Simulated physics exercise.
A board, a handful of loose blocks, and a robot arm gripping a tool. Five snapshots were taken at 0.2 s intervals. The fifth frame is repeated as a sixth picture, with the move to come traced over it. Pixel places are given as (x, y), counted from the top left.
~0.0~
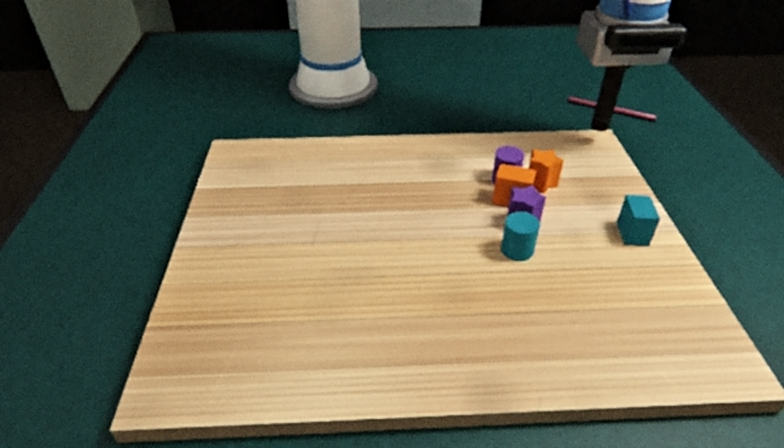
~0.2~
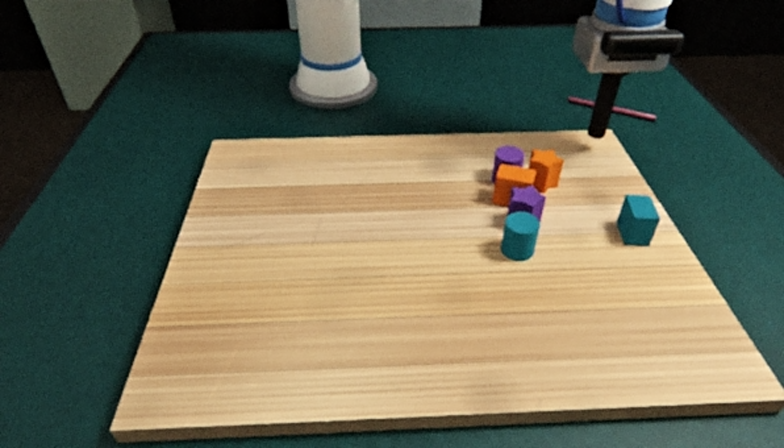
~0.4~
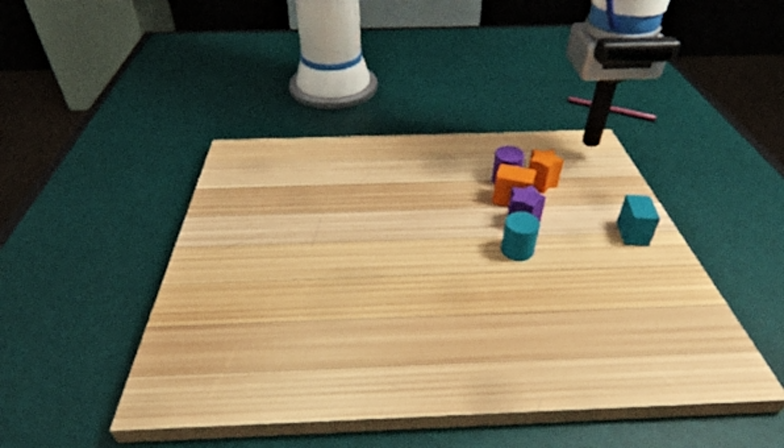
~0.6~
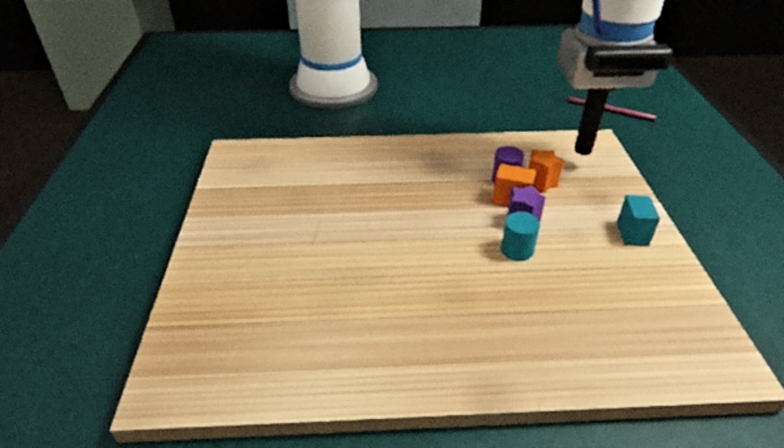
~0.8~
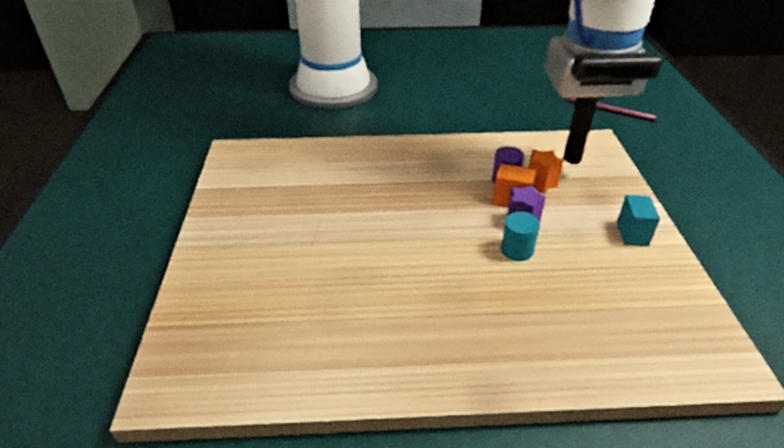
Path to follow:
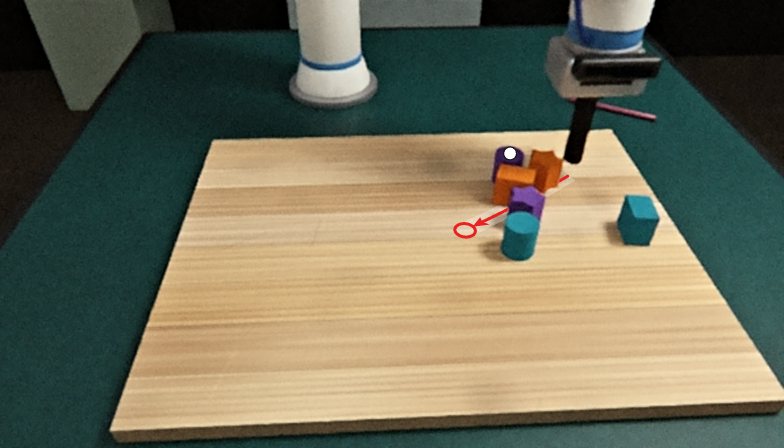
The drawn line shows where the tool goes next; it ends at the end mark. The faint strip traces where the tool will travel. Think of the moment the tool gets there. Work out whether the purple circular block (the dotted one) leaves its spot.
At the end of the path, the purple circular block has moved off its old spot.
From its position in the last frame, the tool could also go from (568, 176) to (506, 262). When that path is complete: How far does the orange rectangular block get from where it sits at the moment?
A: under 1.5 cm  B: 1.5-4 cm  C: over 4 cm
I'll go with A - under 1.5 cm.
Path on the board, from (568, 176) directly to (465, 230); the dot is on the purple circular block.
The first path, step by step. One third of the way, tool at (540, 178); purple circular block at (499, 153); orange rectangular block at (503, 178), turned 15° clockwise; purple star-shaped block at (526, 196), turned 15° anticlockwise; orange star-shaped block at (520, 165), turned 30° clockwise.
Two thirds of the way, tool at (506, 196); purple circular block at (496, 152); orange rectangular block at (476, 184), turned 15° clockwise; purple star-shaped block at (525, 197), turned 20° anticlockwise; orange star-shaped block at (501, 168), turned 75° clockwise.
At the end, tool at (467, 214); purple circular block at (496, 152); orange rectangular block at (448, 188), turned 85° clockwise; turquoise circular block in place; purple star-shaped block at (525, 198), turned 30° anticlockwise; orange star-shaped block at (501, 168), turned 75° clockwise.
